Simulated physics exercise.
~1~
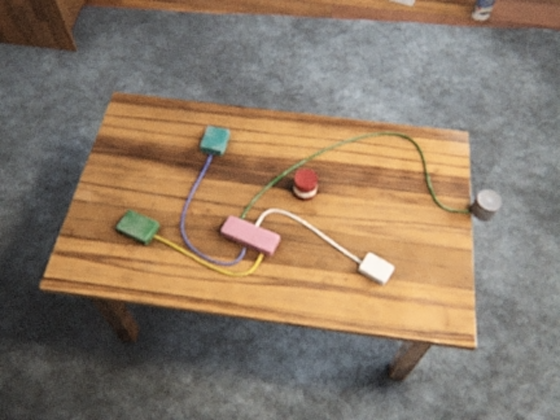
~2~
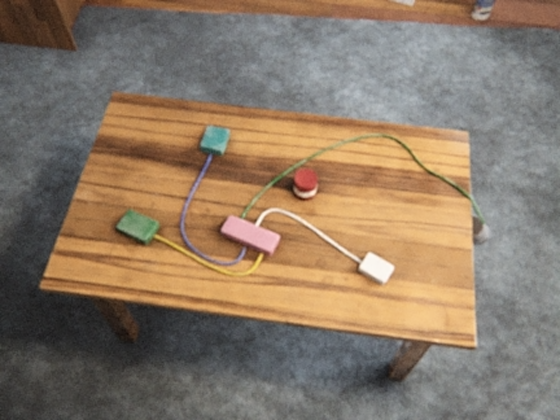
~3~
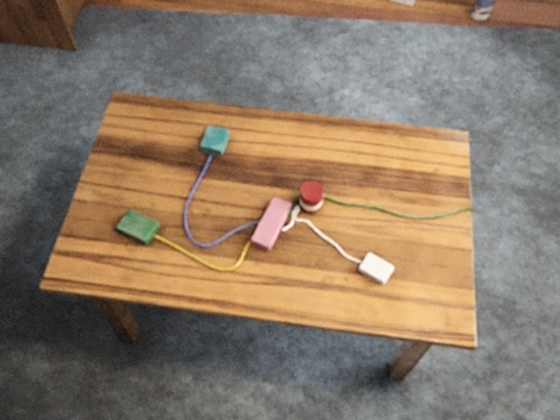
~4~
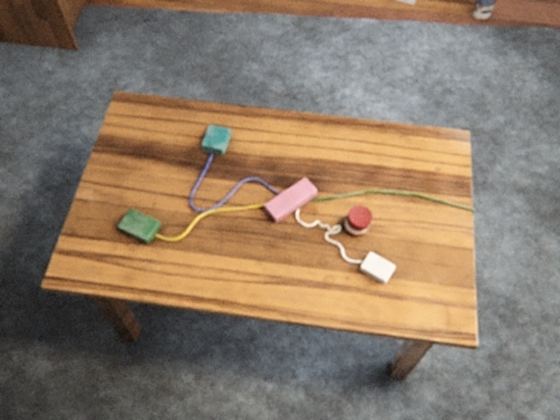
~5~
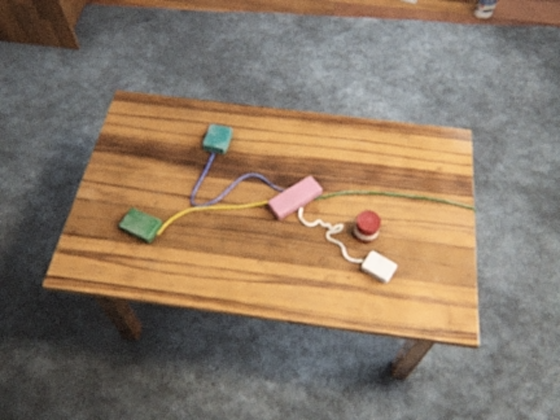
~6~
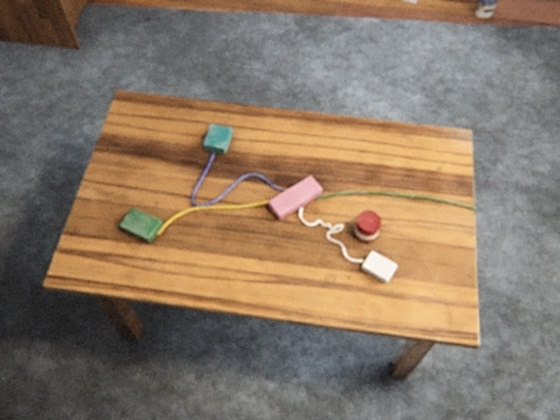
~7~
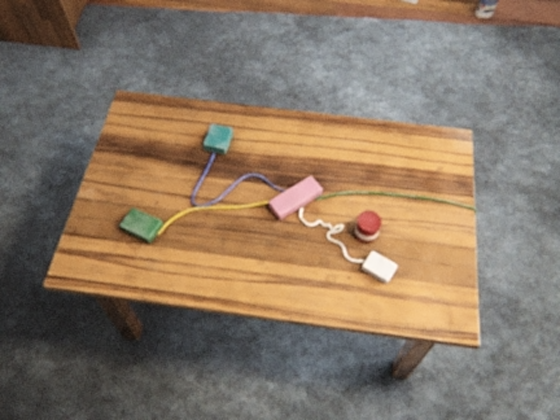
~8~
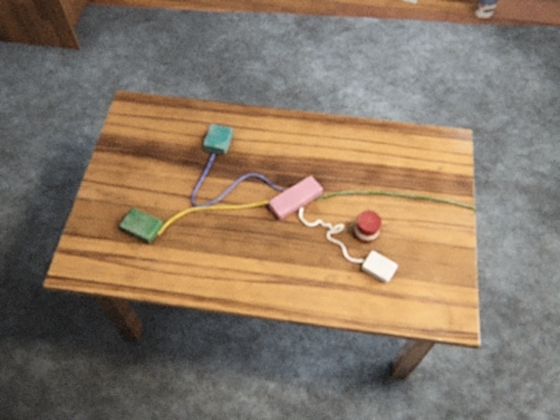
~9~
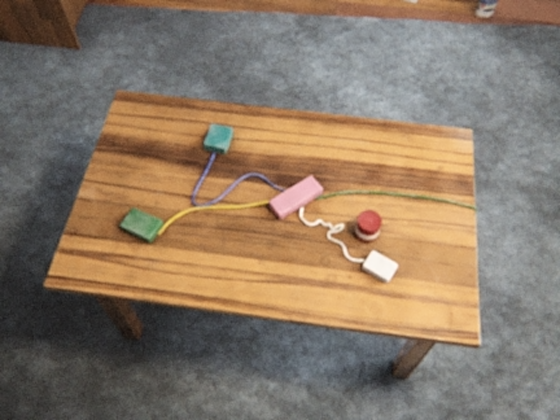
Wooden table with a grey speaker dropping off the right edge, its green cable dragging the pink strip and shifting the red canister.
